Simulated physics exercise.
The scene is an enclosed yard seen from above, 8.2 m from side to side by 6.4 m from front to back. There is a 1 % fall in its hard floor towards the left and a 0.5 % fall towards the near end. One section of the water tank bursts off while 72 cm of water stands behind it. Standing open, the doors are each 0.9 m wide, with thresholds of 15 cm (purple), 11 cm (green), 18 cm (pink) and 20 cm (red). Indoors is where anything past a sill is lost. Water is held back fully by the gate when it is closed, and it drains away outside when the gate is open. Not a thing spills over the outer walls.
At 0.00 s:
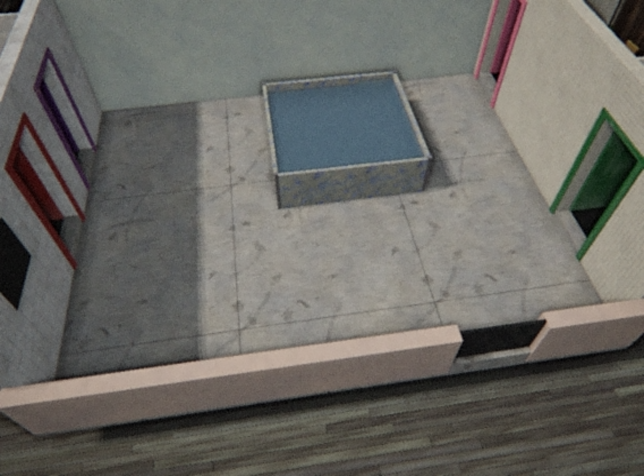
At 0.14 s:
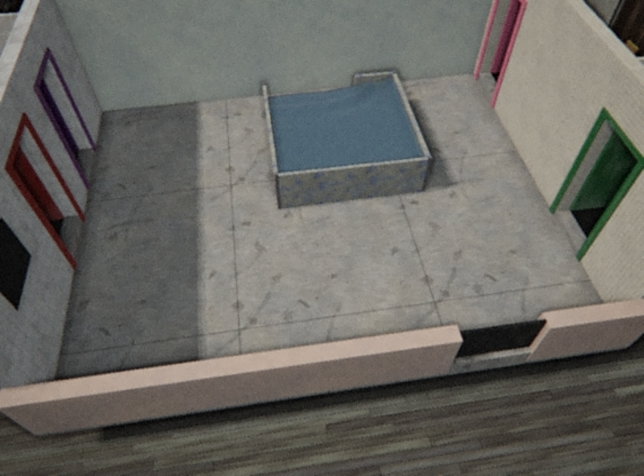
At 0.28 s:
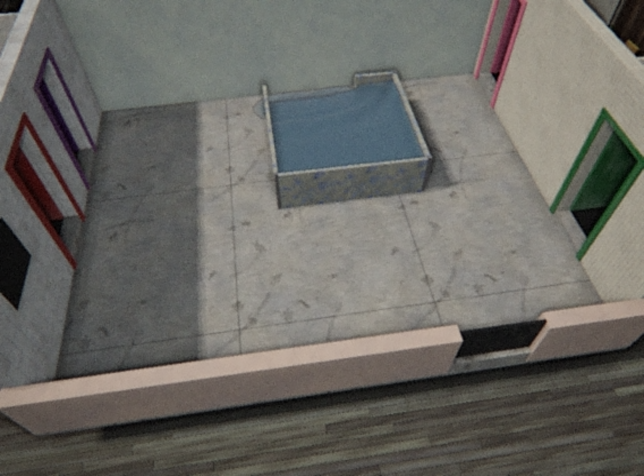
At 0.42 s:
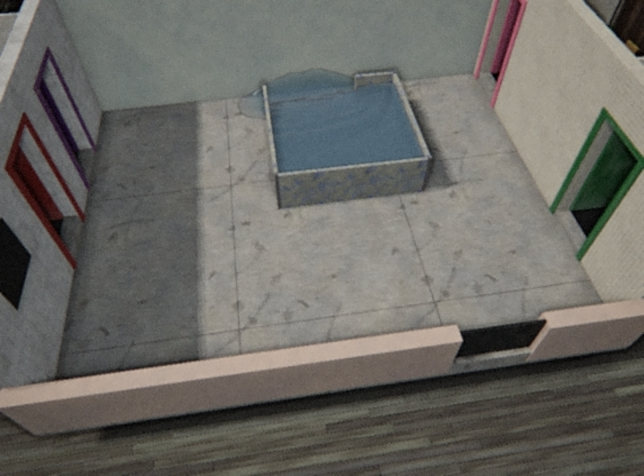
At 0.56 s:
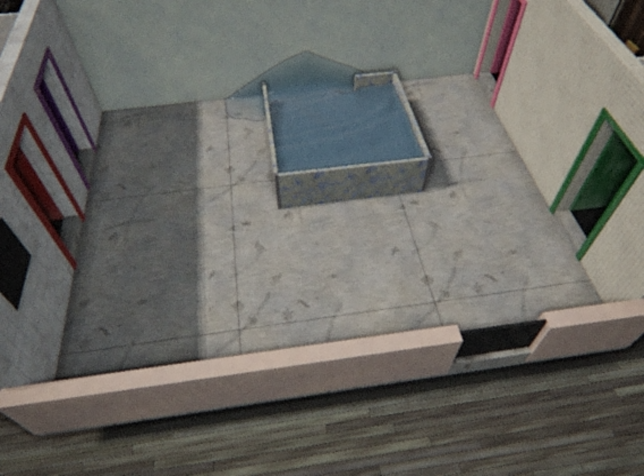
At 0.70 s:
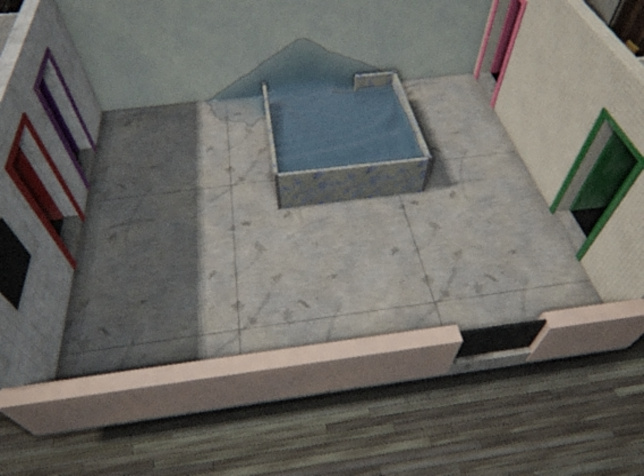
In an enclosed yard seen from above, a rectangular water tank stands full and still near the back wall. A section of its far side disappears, and water pours out behind it, rising against the back wall in a peaked, translucent sheet and spreading leftward across the pale floor.
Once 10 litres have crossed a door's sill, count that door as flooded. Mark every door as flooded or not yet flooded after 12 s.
After that time, purple door: Flooded; green door: Not yet flooded; pink door: Flooded; red door: Not yet flooded.
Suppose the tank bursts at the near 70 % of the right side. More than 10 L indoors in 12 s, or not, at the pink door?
Against that limit: Pink beyond it.
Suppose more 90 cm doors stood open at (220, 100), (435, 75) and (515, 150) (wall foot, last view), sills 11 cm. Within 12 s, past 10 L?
Per doorway, in order: Sufficient / sufficient / insufficient.
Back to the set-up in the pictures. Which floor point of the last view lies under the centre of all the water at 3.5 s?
Around (310, 144) in the last picture.
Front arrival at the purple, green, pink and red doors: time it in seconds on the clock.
Purple: 1.8 s; green: 3.0 s; pink: 1.4 s; red: 2.4 s.
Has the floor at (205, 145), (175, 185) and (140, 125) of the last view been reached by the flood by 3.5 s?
Respectively: Got hit, got hit, got hit.
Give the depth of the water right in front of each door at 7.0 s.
Measured in centimetres, the purple door gives 16, the green door 3, the pink door 15 and the red door 9.
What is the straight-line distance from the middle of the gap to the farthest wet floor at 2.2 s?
Distance: Approx. 4.8 m.
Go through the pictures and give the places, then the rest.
Still water, 72 cm deep, in the water tank at (341, 122), in the first frame.
The front is at a hidden place, 1.0 m from the gap on the water tank's far side; 0.5 m2 of floor is under water; 72 cm left at the back of the water tank, in the second frame.
Water pours out on the water tank's far side and has run 1.2 m, to (257, 108); typically 13 cm deep outside, 72 cm at the water tank's back, in the third frame.
Water pours out on the water tank's far side and has run 1.5 m, to (248, 97); typically 19 cm deep outside, 72 cm at the water tank's back, in the fourth frame.
Water pours out on the water tank's far side and has run 1.9 m, to (228, 99); typically 22 cm deep outside, 72 cm at the water tank's back, in the fifth frame.
Water pours out on the water tank's far side and has run 2.3 m, to (209, 101); typically 26 cm deep outside, 69 cm at the water tank's back, in the sixth frame.
After 1.4 s water covers 20 % of the floor and is deepest (60 cm) near (306, 92); purple door not reached, green door not reached, pink door not reached, red door not reached.
After 2.2 s water covers 30 % of the floor and is deepest (50 cm) near (299, 98); purple door 28 cm at the sill, 4 L in, green door not reached, pink door 34 cm at the sill, 13 L in, red door not reached.
After 3.5 s water covers 45 % of the floor and is deepest (32 cm) near (481, 89); purple door 24 cm at the sill, 58 L in, green door 3 cm at the sill, 0 L in, pink door 30 cm at the sill, 112 L in, red door 13 cm at the sill, 0 L in.
After 7.0 s water covers 90 % of the floor and is deepest (20 cm) near (102, 119); purple door 16 cm at the sill, 80 L in, green door 3 cm at the sill, 0 L in, pink door 15 cm at the sill, 146 L in, red door 9 cm at the sill, 0 L in.
After 12.0 s water covers 100 % of the floor and is deepest (15 cm) near (145, 394); purple door 8 cm at the sill, 82 L in, green door 8 cm at the sill, 0 L in, pink door 8 cm at the sill, 146 L in, red door 6 cm at the sill, 0 L in.
